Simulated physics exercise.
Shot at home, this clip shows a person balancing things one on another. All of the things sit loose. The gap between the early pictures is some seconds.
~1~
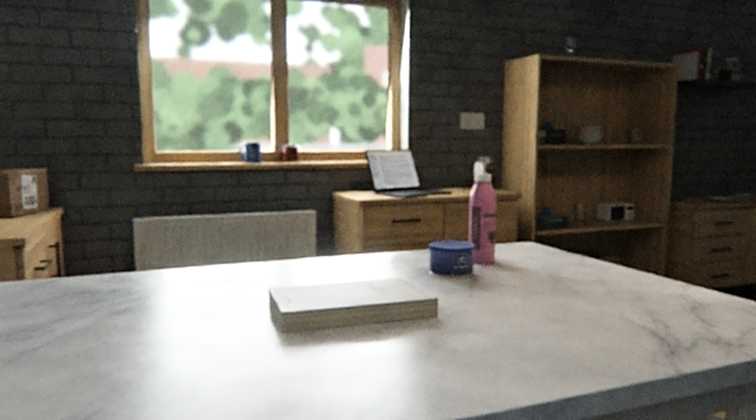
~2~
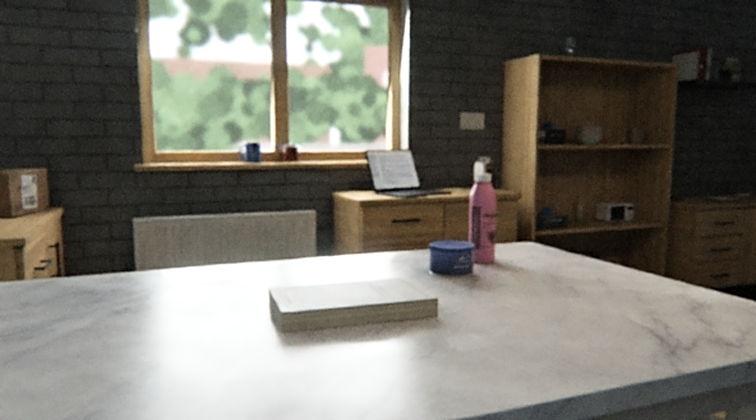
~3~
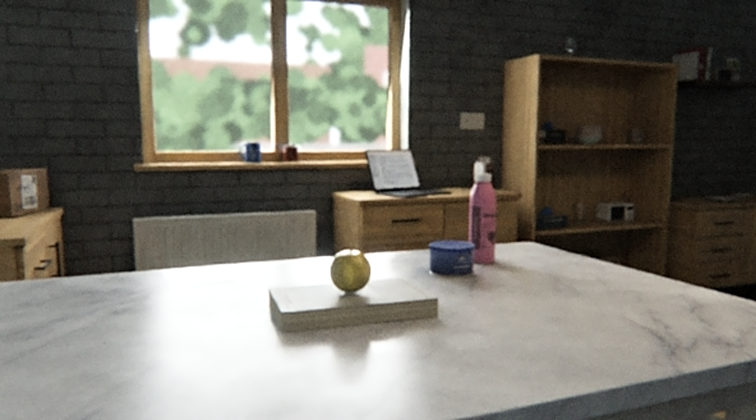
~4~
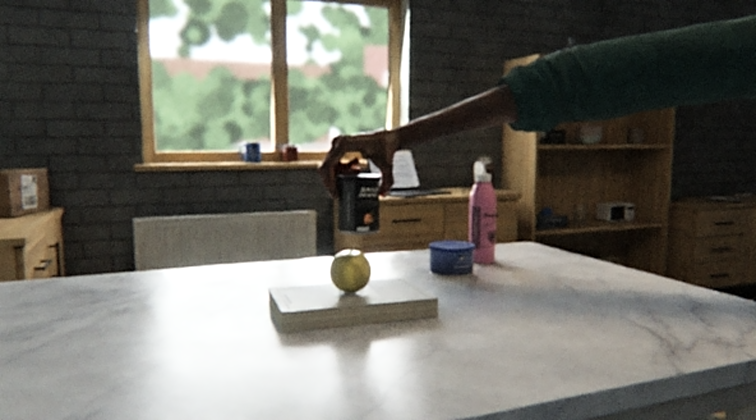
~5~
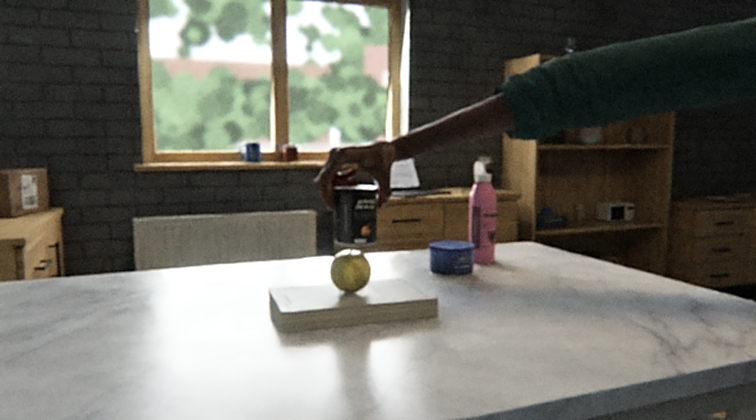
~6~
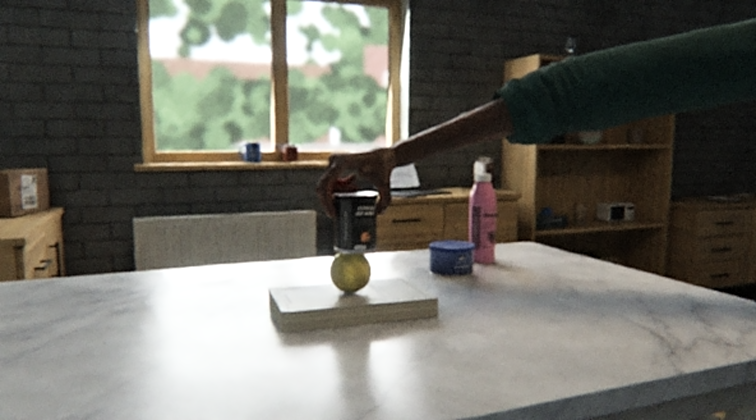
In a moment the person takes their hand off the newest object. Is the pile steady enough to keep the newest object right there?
It doesn't stay intact.
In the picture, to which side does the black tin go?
Rightwards.
Then, 0.50 s later than the last frame, black tin now fallen.
Then, 0.70 s later than the last frame, things are still on the move.
When it is over, fallen, black tin; the other 4 as before. End places, in pixels of the last picture, black tin near (462, 275). The pile loses its balance.
